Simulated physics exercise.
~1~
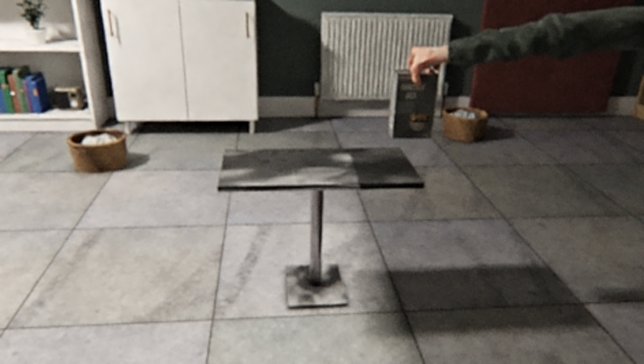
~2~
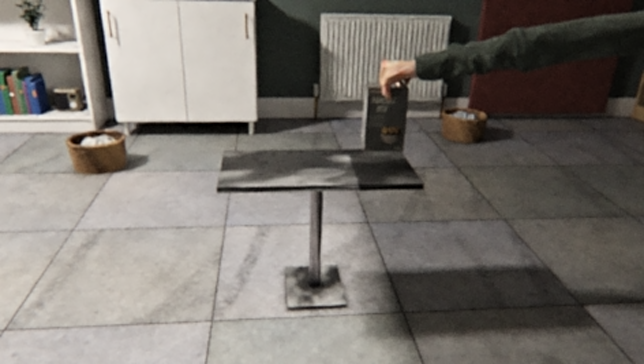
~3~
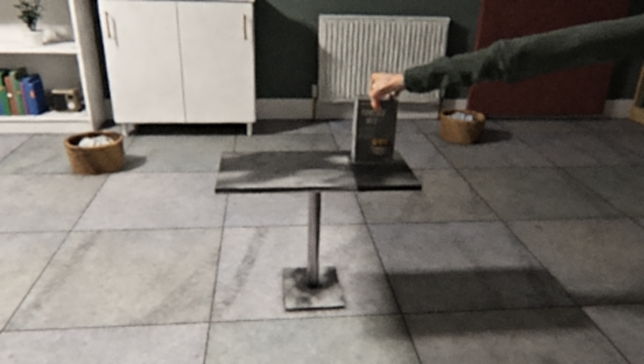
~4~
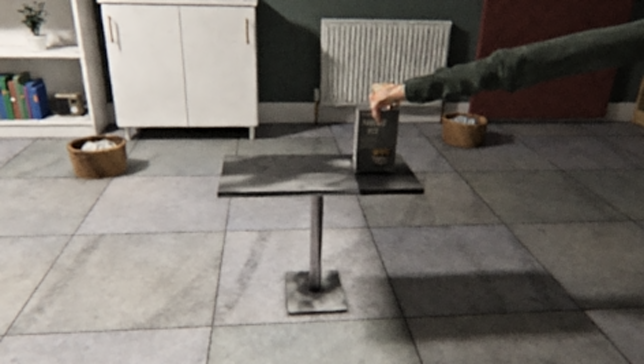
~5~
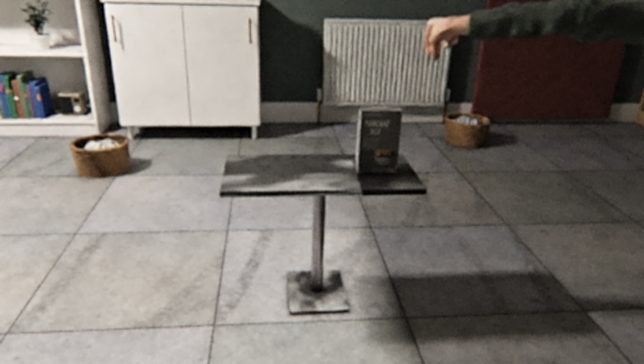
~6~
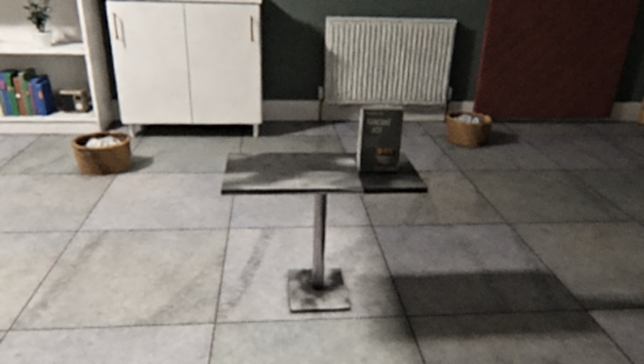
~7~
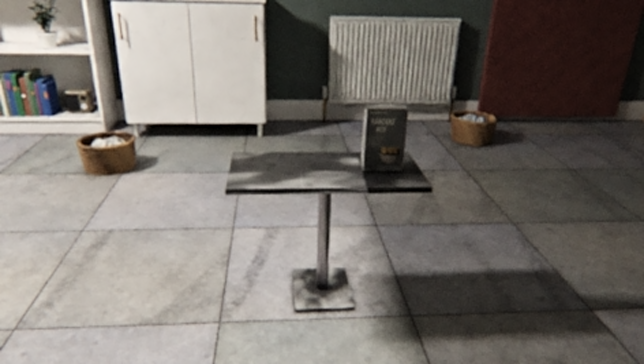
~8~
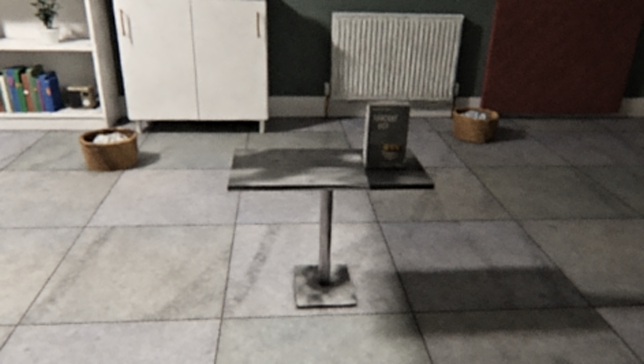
A hand reached in from the right and set a dark, book-like packet upright near the right end of a small black table, then let go and drew back out of view, leaving the packet standing and the table steady.
